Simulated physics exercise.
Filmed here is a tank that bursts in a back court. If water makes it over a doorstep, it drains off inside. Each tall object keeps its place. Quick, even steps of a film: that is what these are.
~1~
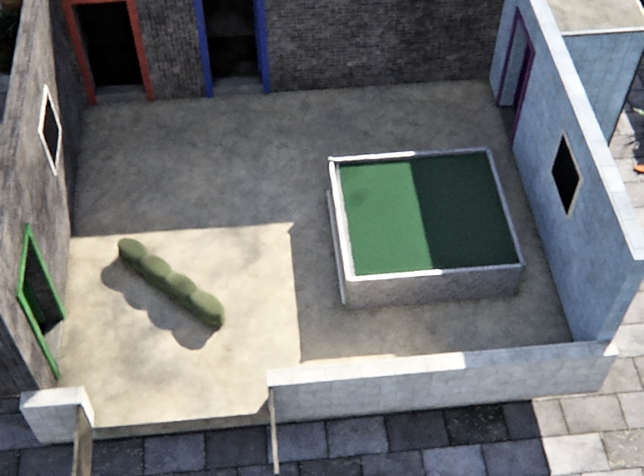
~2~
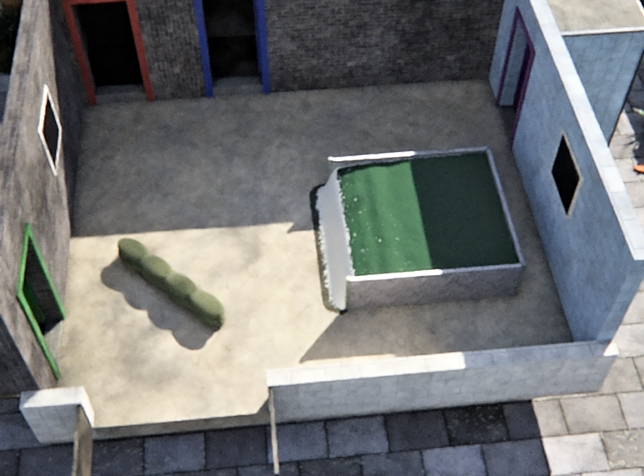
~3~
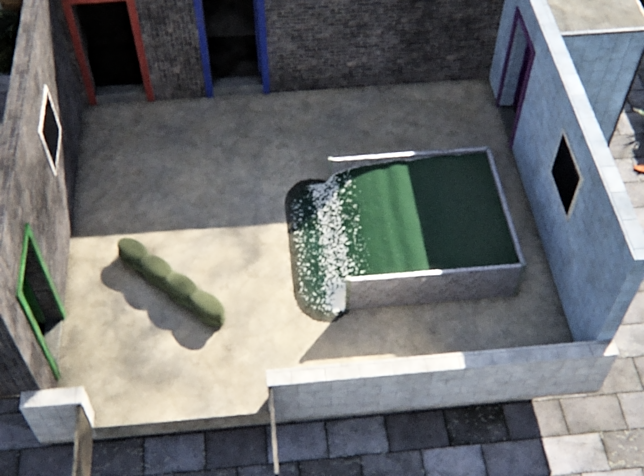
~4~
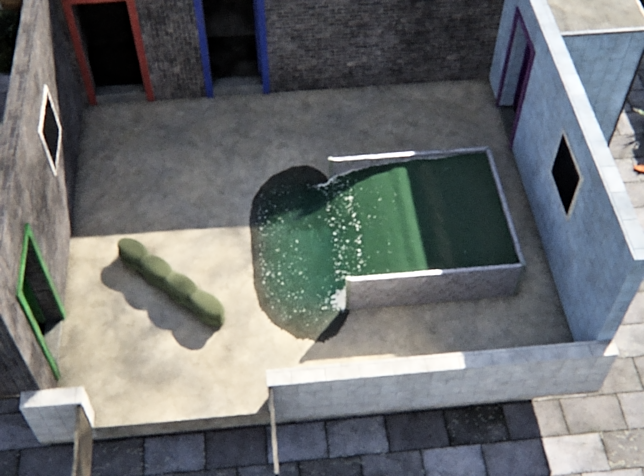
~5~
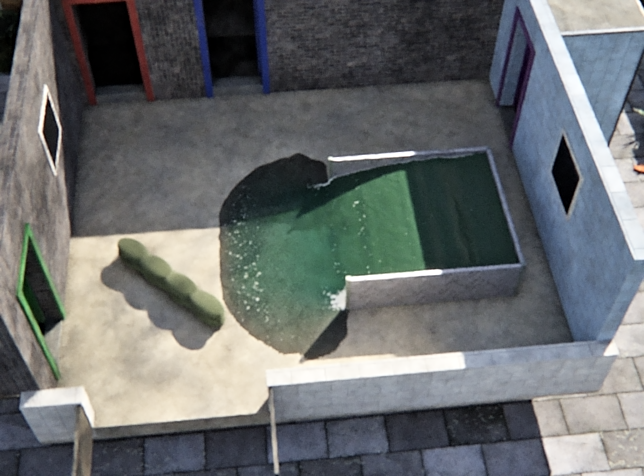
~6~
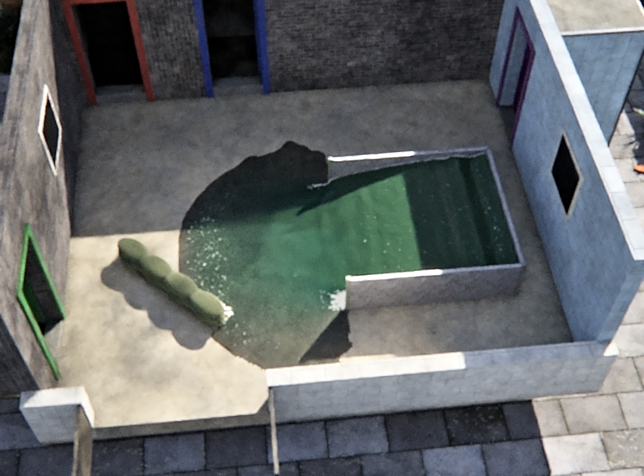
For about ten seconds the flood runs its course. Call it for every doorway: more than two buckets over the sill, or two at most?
My call: The purple door more than two; the blue door two at most; the red door more than two; the green door two at most.
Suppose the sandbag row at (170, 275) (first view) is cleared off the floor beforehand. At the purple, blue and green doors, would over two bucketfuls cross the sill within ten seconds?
Then: Purple floods, blue is under, green lets more in.
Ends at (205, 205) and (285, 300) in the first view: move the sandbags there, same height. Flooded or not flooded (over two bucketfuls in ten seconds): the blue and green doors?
As I read it, the blue door crosses the line and the green door crosses the line.
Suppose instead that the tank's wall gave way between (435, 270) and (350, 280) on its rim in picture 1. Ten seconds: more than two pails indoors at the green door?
Note on green - it gets too much.
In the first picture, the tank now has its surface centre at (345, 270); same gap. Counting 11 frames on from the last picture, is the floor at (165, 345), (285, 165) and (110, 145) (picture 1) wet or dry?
Taking the three spots in that order, I'd say drenched, then spared, then drenched.
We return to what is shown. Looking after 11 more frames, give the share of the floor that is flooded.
I'd put it at roughly 50 per cent.
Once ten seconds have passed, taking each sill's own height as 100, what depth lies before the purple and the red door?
The first comes to about 210 percent, the second to about 20 percent.
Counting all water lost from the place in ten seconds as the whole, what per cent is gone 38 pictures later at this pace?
Some 65 per cent.
A moment on, water covers 35 % of the floor; the purple door not reached, the blue door not reached, the red door not reached, the green door not reached.
Next, water covers 50 % of the floor; the purple door not reached, the blue door not reached, the red door not reached, the green door not reached.
Then, water covers 55 % of the floor; the purple door not reached, the blue door wet at the sill, nothing in, the red door over two buckets in, the green door wet at the sill, nothing in.
Later, water covers 85 % of the floor; the purple door wet at the sill, nothing in, the blue door wet at the sill, nothing in, the red door far over two buckets in, the green door under two buckets in.
In the end, water covers 95 % of the floor; the purple door far over two buckets in, the blue door wet at the sill, nothing in, the red door far over two buckets in, the green door under two buckets in.
